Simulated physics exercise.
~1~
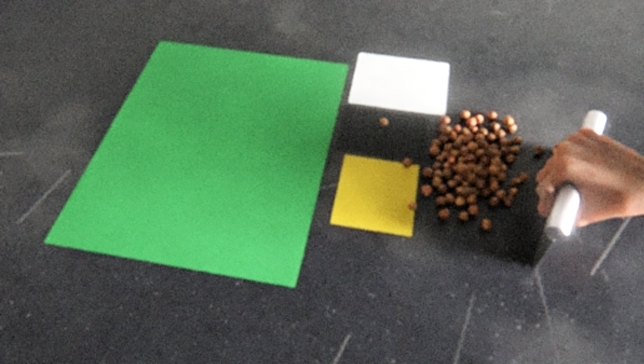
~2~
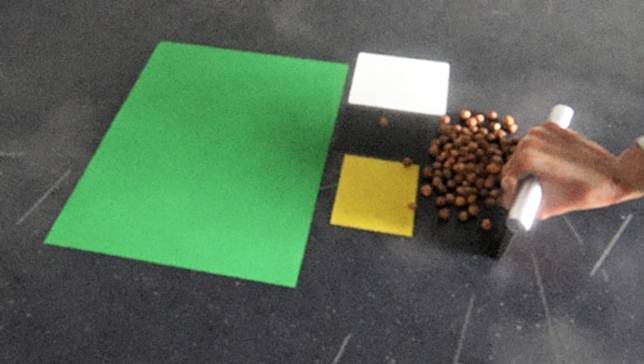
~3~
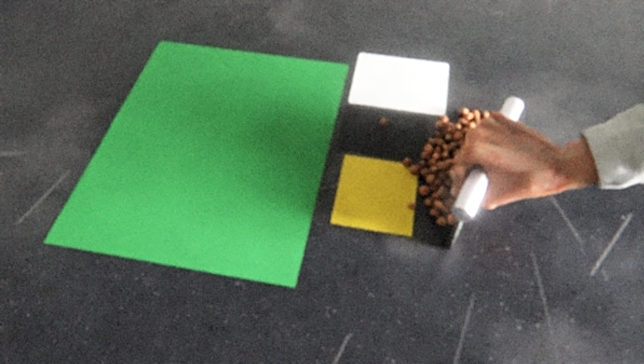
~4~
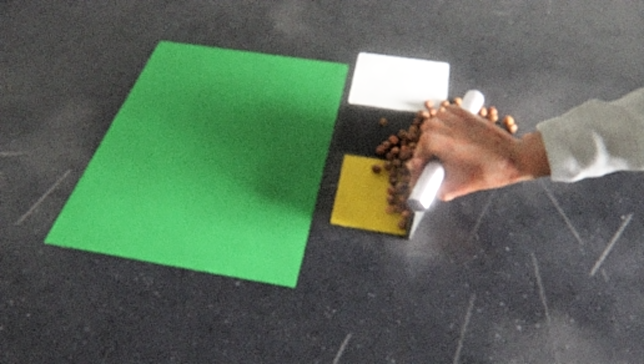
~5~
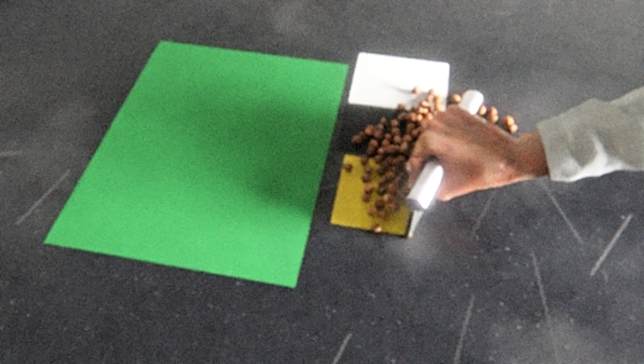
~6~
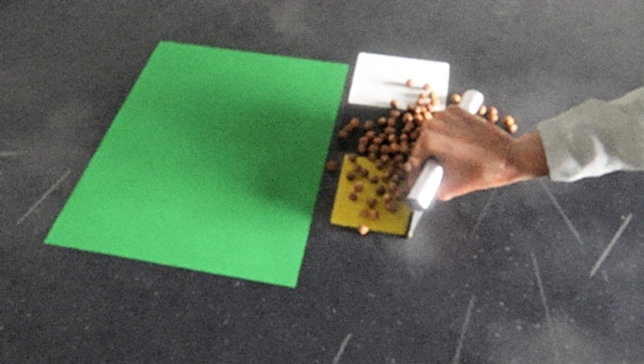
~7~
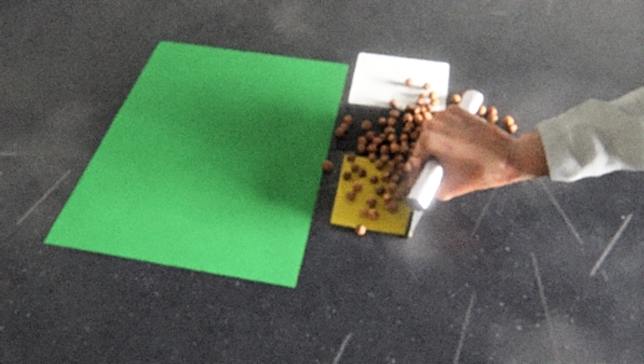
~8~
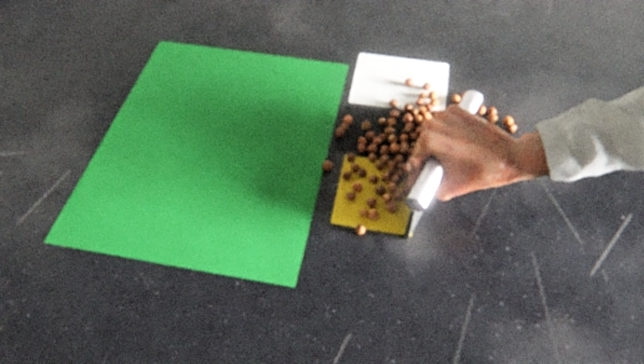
Hand pushing a pile of hazelnuts leftwards with a scraper, then stopping as they scatter and rest across yellow, black and white areas.
